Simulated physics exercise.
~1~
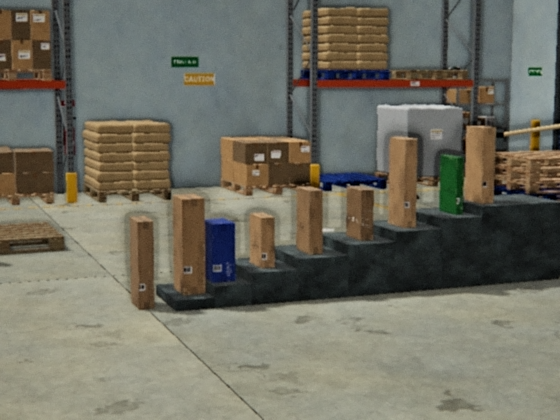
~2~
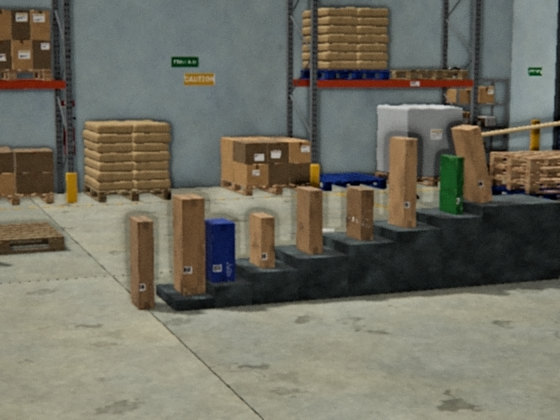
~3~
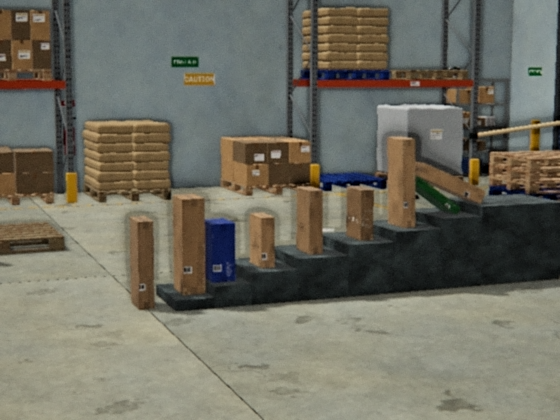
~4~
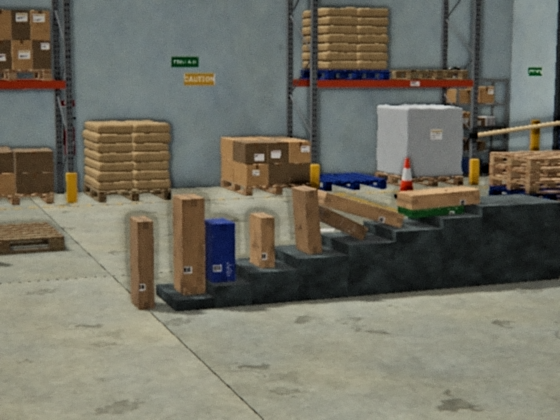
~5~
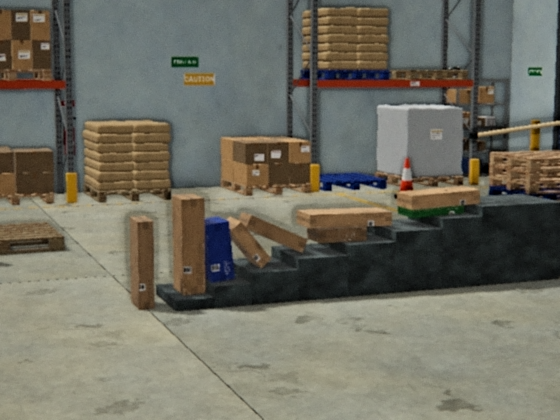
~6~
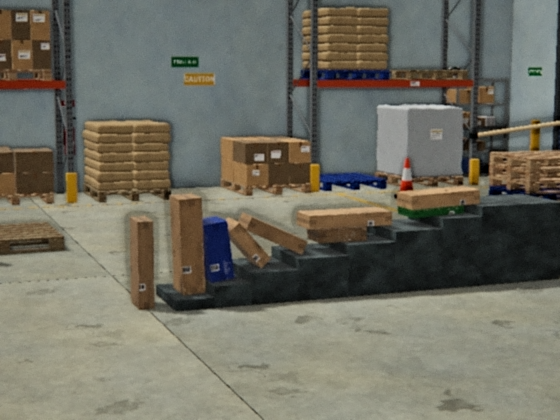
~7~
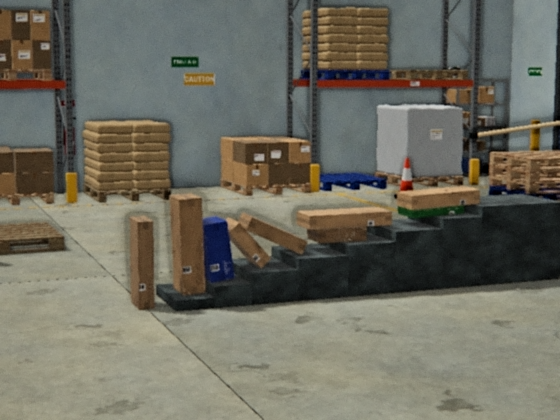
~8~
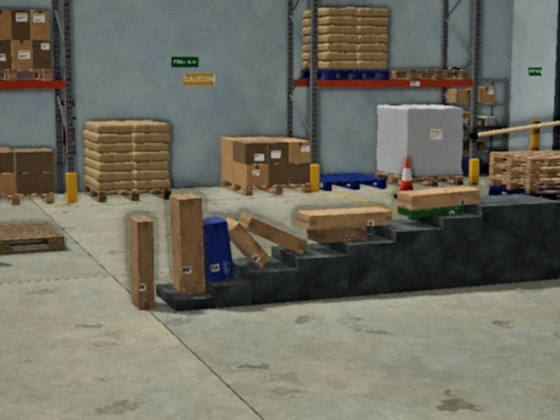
A pole tips the top carton, toppling others down the steps until three remain standing.
